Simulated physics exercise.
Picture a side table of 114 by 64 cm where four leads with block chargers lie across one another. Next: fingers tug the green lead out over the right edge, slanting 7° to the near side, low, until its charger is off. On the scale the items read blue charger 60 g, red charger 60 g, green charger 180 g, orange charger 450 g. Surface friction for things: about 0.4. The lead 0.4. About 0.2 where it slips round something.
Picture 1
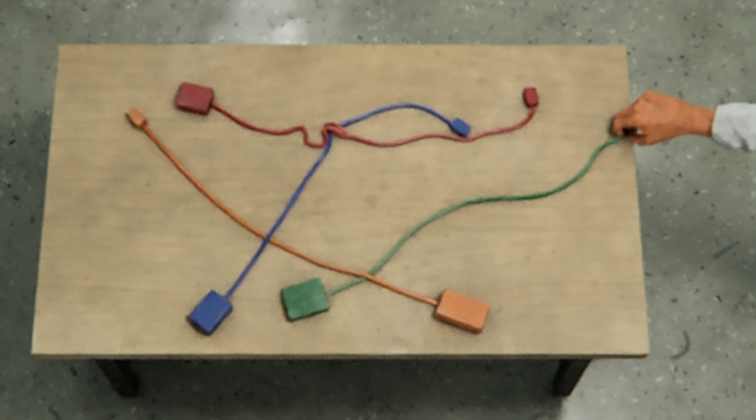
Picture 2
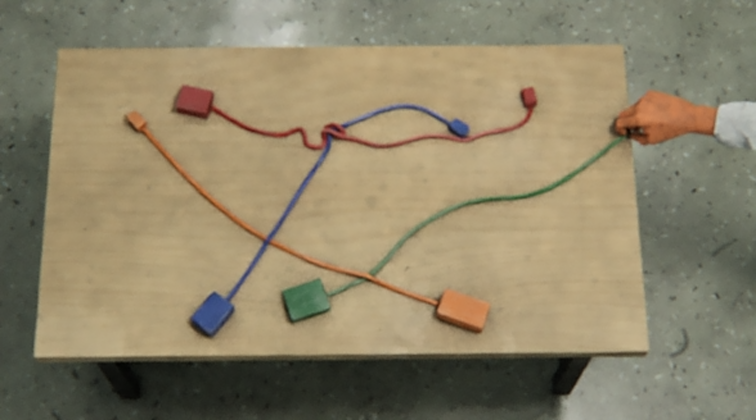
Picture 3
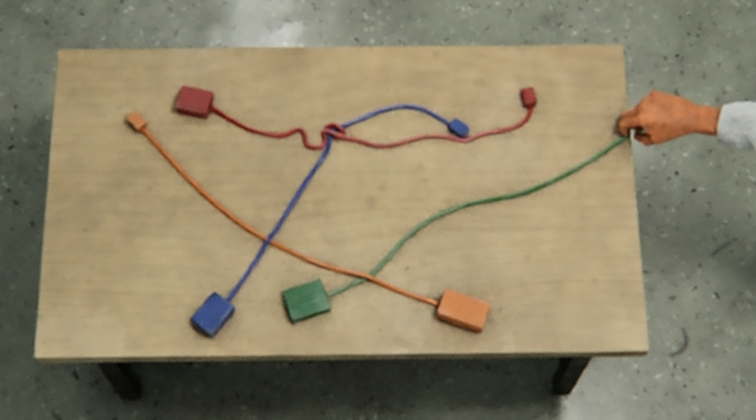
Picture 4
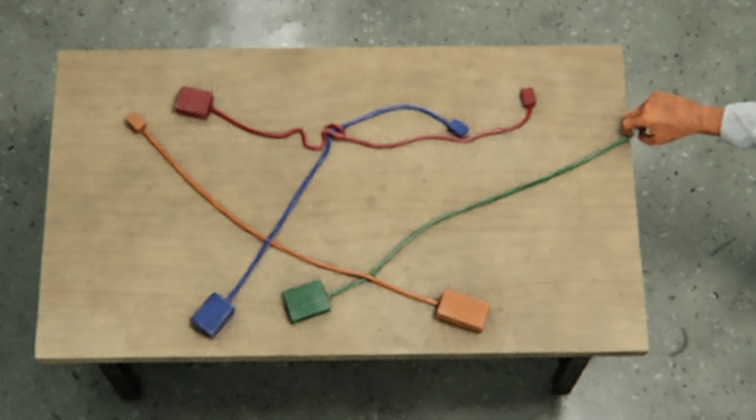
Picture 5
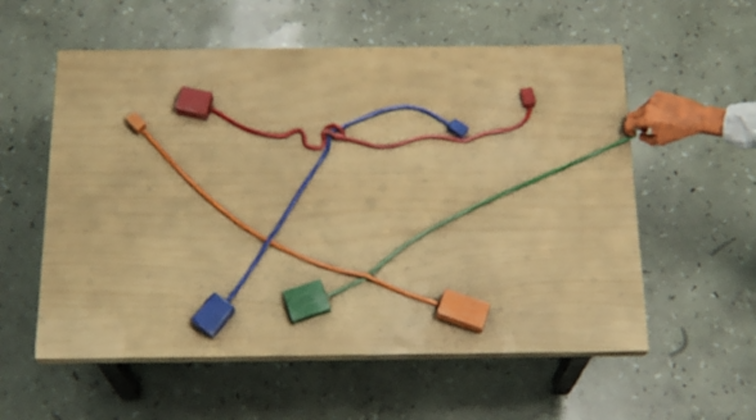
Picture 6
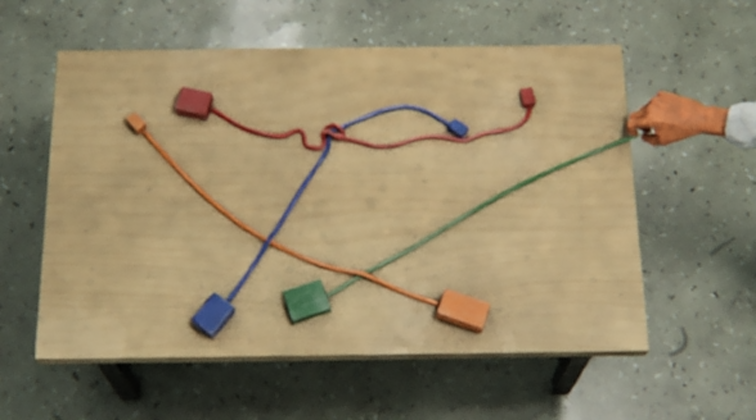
A hand at the right edge of a table pulled the green cord slightly outward, straightening its curves, while its green block and the red, blue and orange cords stayed practically still.
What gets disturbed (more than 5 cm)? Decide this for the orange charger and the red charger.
The orange charger loses its spot, the red charger holds its spot.
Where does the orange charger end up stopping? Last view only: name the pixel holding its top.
Around (542, 289).
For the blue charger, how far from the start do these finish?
Blue charger 4 cm.
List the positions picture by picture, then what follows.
Shows, orange charger (463, 308); red charger (195, 95); crossings (259, 233) blue over orange, (314, 147) red over blue, (369, 282) orange over green, (491, 200) green over red, (542, 154) green over red; green lead runs through (553, 192) (479, 200) (412, 231) (366, 277); grip (624, 135), in the first frame.
Shows, green lead runs through (478, 201) (366, 278); grip (627, 135), in the second frame.
Shows, green lead runs through (479, 202) (366, 278); grip (629, 135), in the third frame.
Shows, green lead runs through (481, 203) (366, 278); grip (633, 135), in the fourth frame.
Shows, green lead runs through (483, 203) (366, 278); grip (635, 135), in the fifth frame.
Shows, orange charger (464, 308); red charger (194, 100); green lead runs through (549, 171) (485, 204) (423, 242) (364, 274); grip (637, 135), in the sixth frame.
Next, the green lead's tail end at (433, 253); green charger 22 cm off its start, orange plug 4 cm off its start.
Then, the green lead's tail end at (553, 239); orange charger 2 cm off its start, green charger 45 cm off its start, orange plug 40 cm off its start.
After that, the green lead's tail end at (676, 246); orange charger 14 cm off its start at (534, 291), orange plug 70 cm off its start at (484, 202), green charger 69 cm off its start at (661, 232).
Later, the green lead has left the top; orange charger 15 cm off its start, green charger over the edge, orange plug 73 cm off its start.
At the end, the green lead has left the top; orange charger 15 cm off its start at (542, 289), red charger 0 cm off its start at (194, 100), green charger over the edge, orange plug 73 cm off its start at (502, 201).
